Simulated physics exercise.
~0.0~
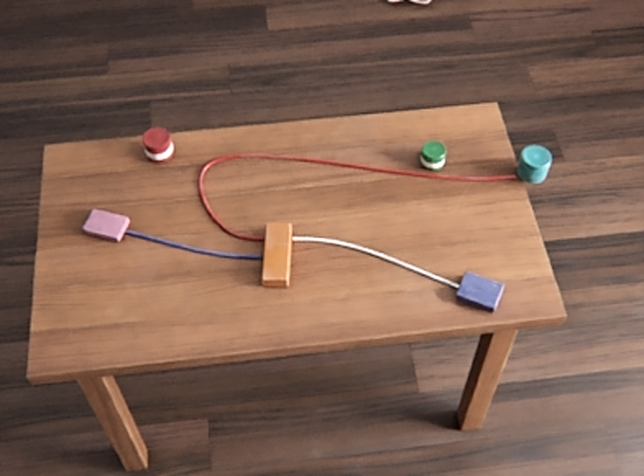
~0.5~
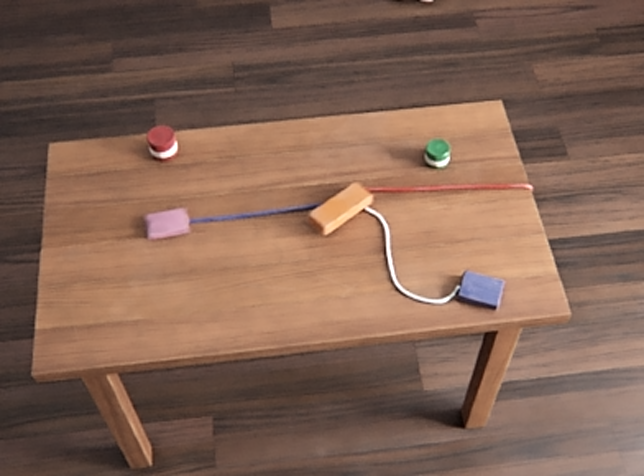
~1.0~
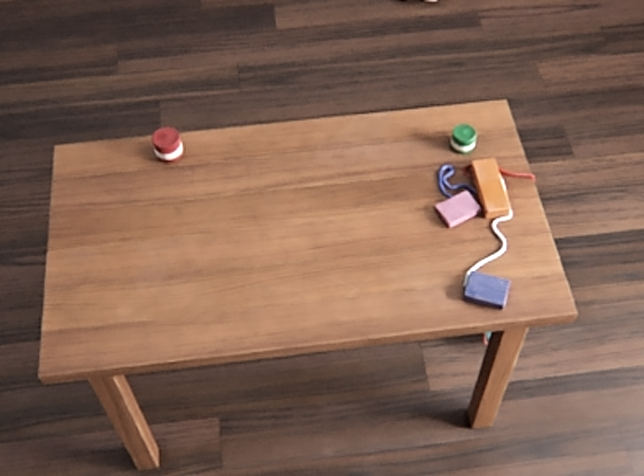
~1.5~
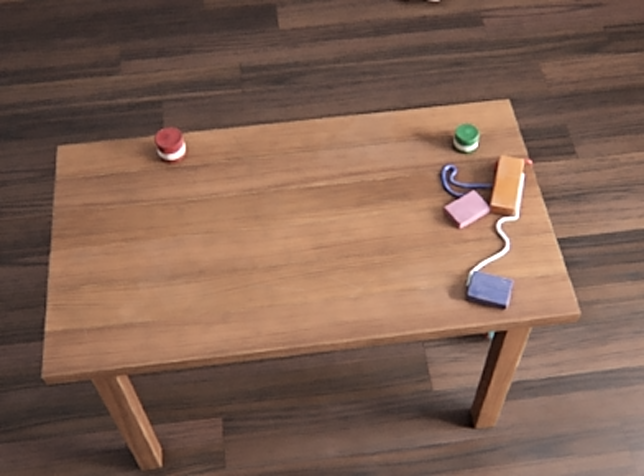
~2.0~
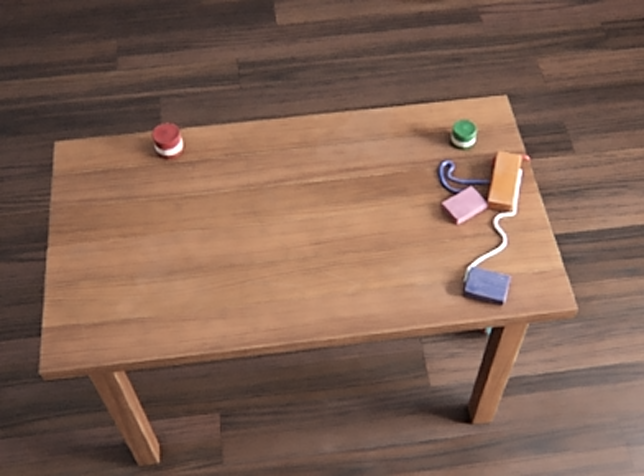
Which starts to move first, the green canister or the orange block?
The orange block starts to move first, and the green canister shifts only later, as the block gets close to the right side of the table.
We see a wooden table with small objects joined by cables to an orange block. The teal cylinder goes out of view past the right edge, the orange and pink blocks slide right, the green canister shifts slightly, and the blocks end clustered near the right edge.
